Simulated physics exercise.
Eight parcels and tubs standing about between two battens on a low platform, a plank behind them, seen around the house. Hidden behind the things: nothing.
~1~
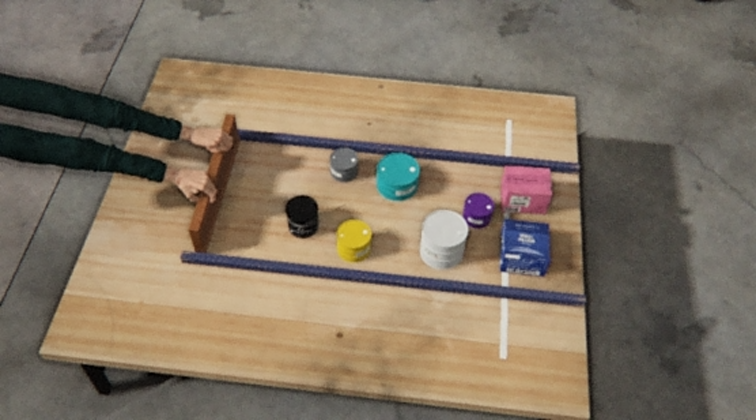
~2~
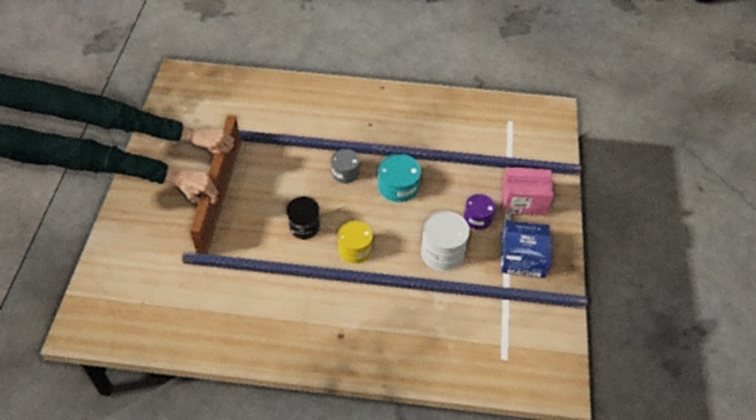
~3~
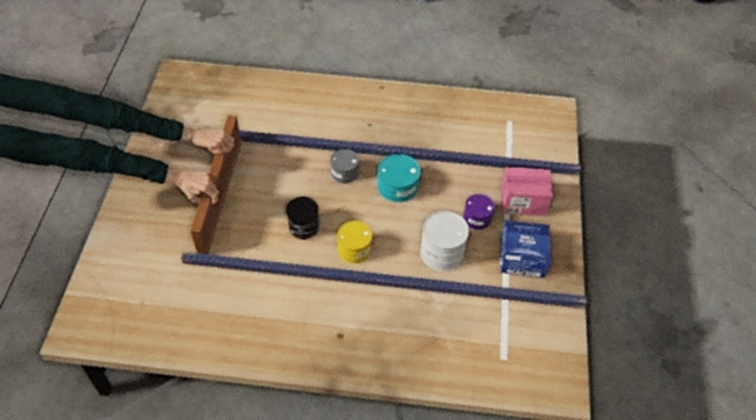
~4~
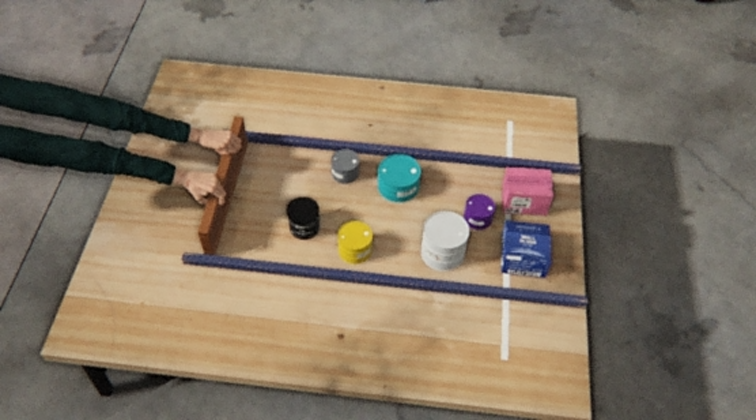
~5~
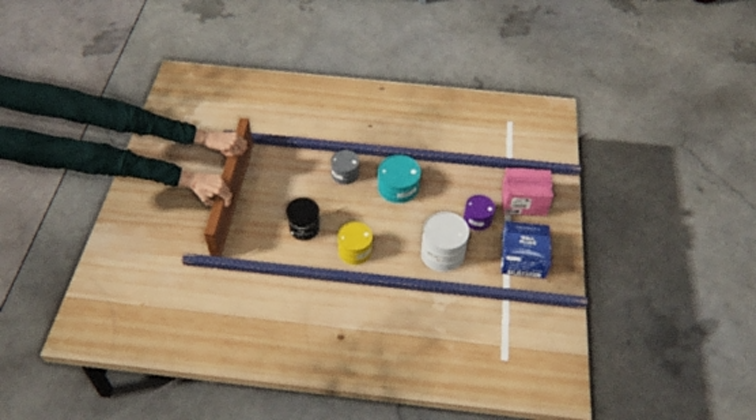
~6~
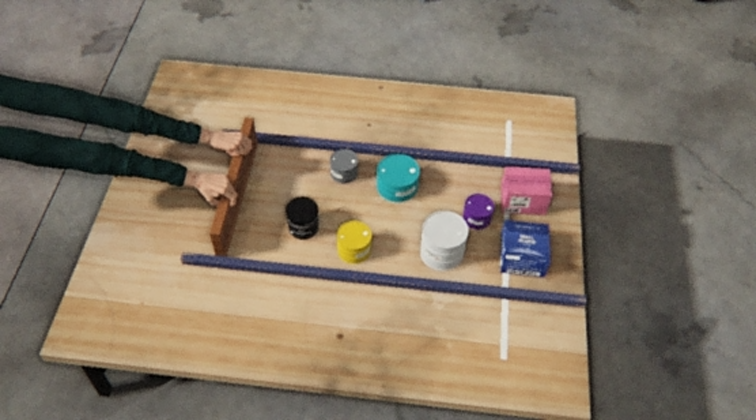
Two hands slide an upright wooden plank slightly right toward the still tubs and parcels.
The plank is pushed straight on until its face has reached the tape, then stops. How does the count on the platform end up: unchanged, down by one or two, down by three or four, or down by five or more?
It ends down by one or two.
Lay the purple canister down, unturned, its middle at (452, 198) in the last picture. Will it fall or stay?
Result: It stays aboard.
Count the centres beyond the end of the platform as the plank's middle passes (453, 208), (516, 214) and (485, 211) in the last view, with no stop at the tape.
First 0, then 2, then 0.
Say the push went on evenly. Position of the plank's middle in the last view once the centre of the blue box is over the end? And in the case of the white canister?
I'd put it close to (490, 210), and close to (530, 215) for the other one.
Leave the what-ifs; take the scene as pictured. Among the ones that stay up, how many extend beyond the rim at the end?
I'd say 0 of them.
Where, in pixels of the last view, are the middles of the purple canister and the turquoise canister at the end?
The first ends close to (543, 226), the second close to (549, 197).
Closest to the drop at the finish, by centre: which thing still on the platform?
It's the white canister that is foremost.
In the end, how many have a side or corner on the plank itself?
That makes 3.
A little later, none off yet; blue box at rest near (525, 249); pink parcel at rest near (526, 191); purple canister at rest near (478, 212).
Next, none off yet; blue box at rest near (525, 249); pink parcel at rest near (526, 191); purple canister shifted a little near (484, 216).
When it is over, the number that fall off is one or two; down, pink parcel and blue box.
